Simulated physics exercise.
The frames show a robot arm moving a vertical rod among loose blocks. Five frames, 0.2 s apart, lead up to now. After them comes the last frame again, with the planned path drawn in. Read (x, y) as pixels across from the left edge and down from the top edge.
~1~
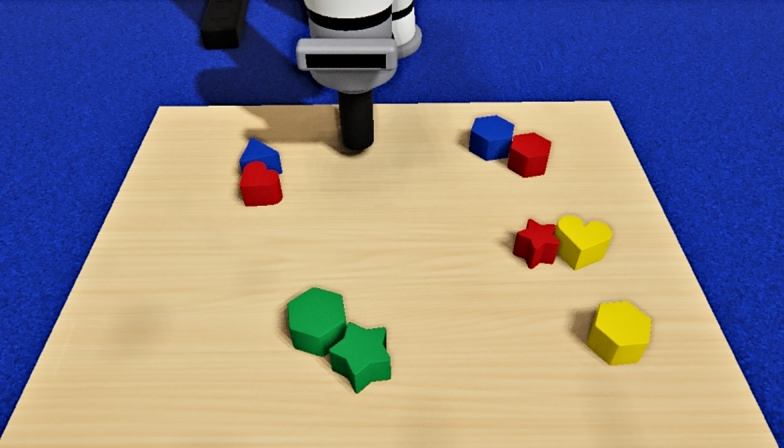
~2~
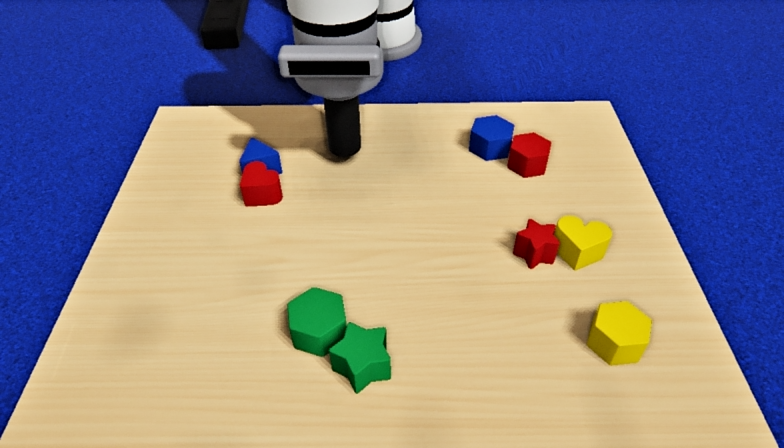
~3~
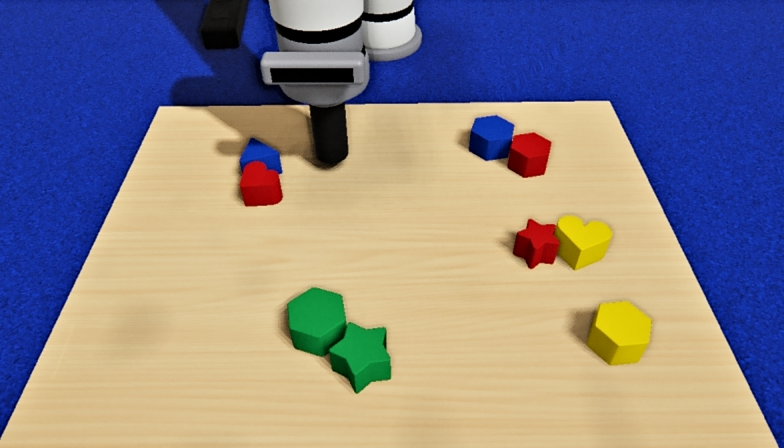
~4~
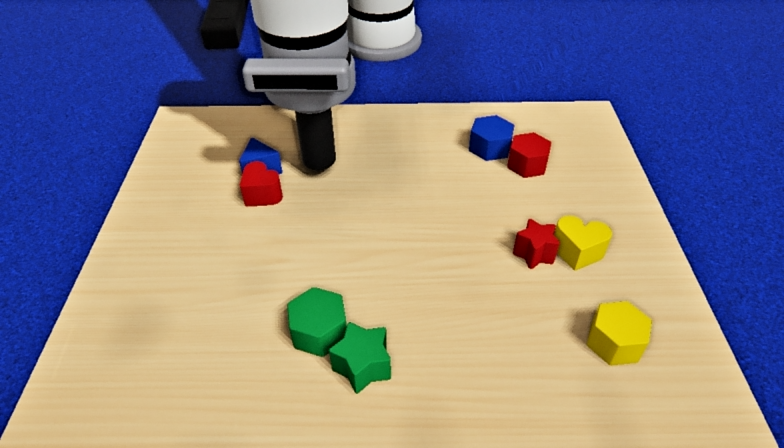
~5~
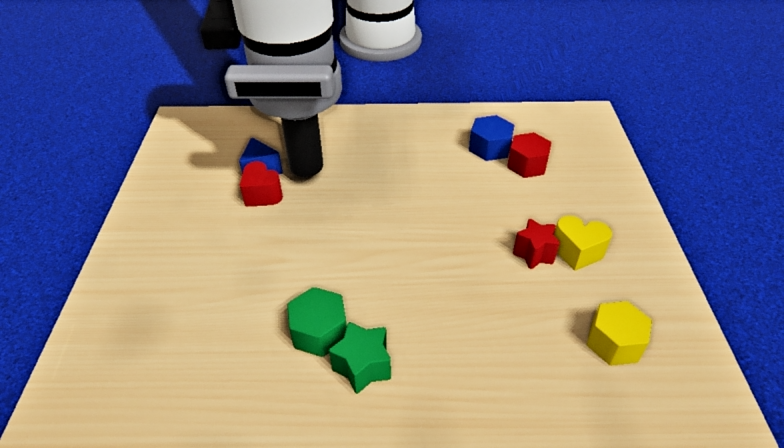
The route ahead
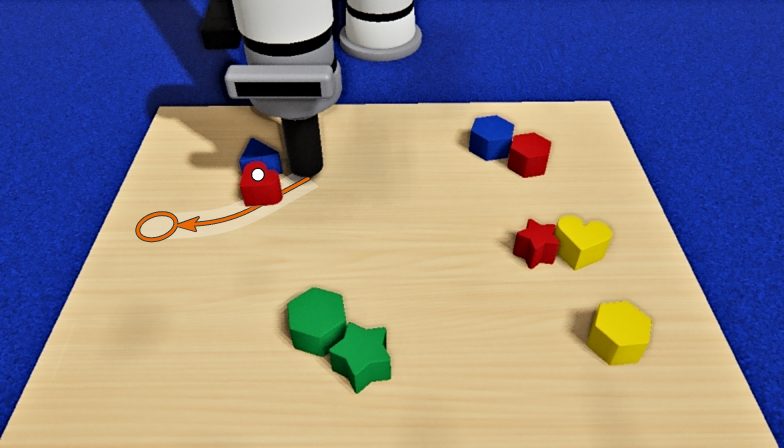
A pale wooden board on a blue surface is seen from above at an angle by a still camera. Blue and red blocks sit at upper left and upper right, a red star and yellow heart at right above a yellow hexagon, and a green hexagon and star lower centre. A white robot arm moves its black rod left and slightly nearer, towards the upper-left pair, while the blocks stay still.
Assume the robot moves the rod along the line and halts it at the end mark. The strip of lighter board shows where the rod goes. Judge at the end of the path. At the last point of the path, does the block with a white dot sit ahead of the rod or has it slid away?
Prediction: Still leading.
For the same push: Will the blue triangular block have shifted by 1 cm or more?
My answer is no.
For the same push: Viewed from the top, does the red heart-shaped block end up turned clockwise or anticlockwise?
From overhead, the rotation is clockwise.
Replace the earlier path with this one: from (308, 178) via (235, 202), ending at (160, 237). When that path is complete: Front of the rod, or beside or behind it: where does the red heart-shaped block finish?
When the path ends, it will sit ahead of the rod.
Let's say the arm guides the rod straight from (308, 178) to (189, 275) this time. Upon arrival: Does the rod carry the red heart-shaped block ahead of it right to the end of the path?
No - that is not the case.
Drawn move, from (308, 178) through (265, 202) and (214, 222) to (157, 226); the dot is on the red heart-shaped block.
On the path given first. One third of the way, rod (261, 192); red heart-shaped block (226, 186), turned 35° clockwise.
Two thirds of the way, rod (210, 211); red heart-shaped block (175, 198), turned 55° clockwise.
At the end, rod (152, 216); blue triangular block still; red heart-shaped block (118, 201), turned 60° clockwise.
